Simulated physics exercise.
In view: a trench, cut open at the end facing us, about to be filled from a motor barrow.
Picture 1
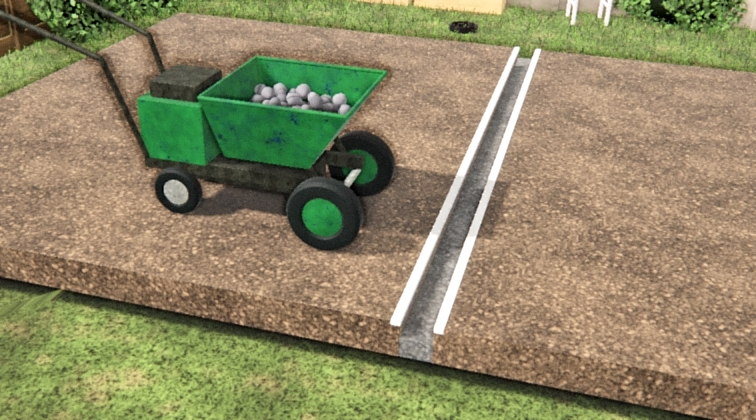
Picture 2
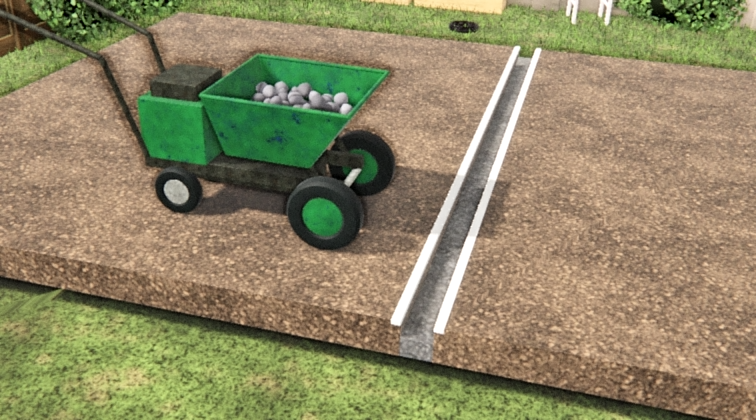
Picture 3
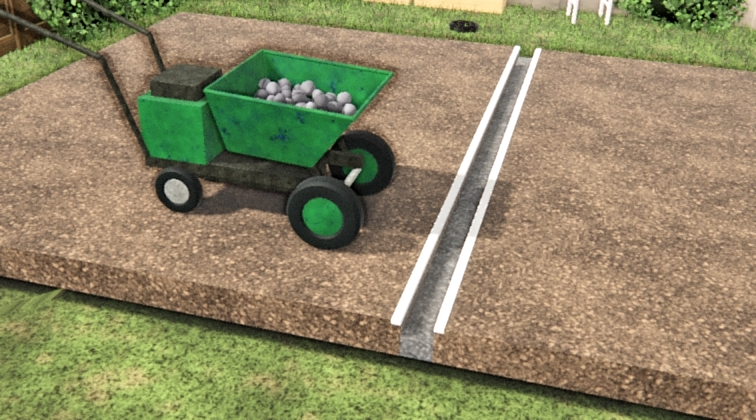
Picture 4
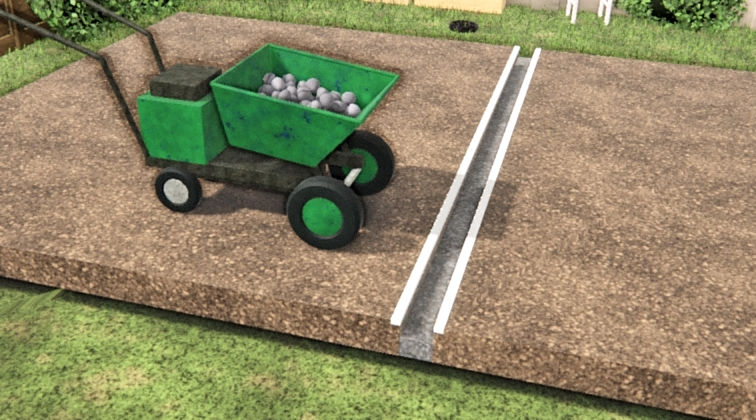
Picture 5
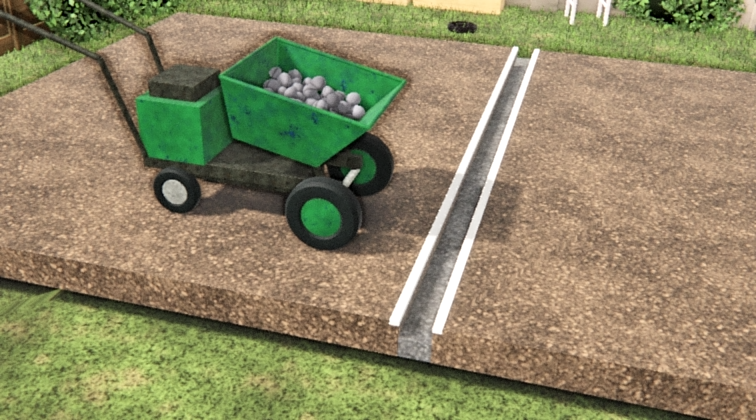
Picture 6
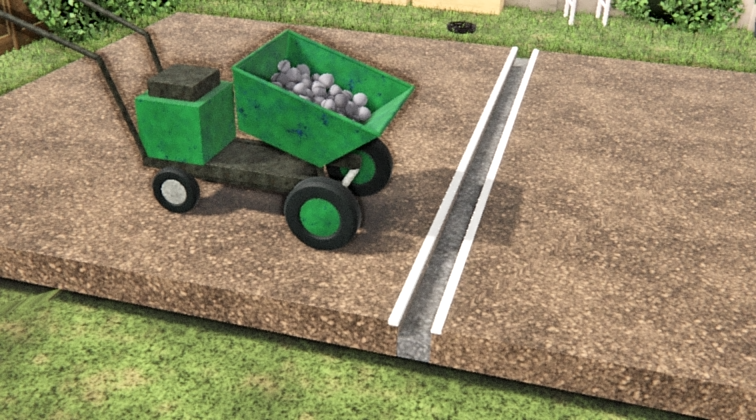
The green skip of a motor barrow, loaded with round grey cobbles, sits level at first, then tilts gradually forward to the right, its back rising, while the wheels stay still beside a narrow, white-edged trench in a brown slab.
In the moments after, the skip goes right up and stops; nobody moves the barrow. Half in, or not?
Between the edges lies under half of the load.
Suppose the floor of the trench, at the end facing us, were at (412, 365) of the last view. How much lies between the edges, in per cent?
About 40 per cent.
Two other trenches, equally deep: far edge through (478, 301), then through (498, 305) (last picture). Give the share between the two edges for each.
Near 80 % and 90 %.
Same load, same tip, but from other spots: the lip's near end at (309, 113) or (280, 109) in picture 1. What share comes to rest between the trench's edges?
The first gives 50 %, the second 30 %.
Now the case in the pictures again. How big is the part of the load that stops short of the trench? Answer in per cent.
Some 0 per cent.
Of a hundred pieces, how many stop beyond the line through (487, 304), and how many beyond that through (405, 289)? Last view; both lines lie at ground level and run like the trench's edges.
Near 30 % and 100 %.
Soon after the last picture, skip tipped steeply; all in the skip.
A little later, skip tipped right over; most in the skip; a small part in or heaped over the trench; a small part beyond it.
Later still, skip tipped right over; a small part in the skip; about a quarter in or heaped over the trench; about two thirds beyond it.
By the end, skip tipped right over; a stray few short of the trench; about a third in or heaped over the trench; about two thirds beyond it.
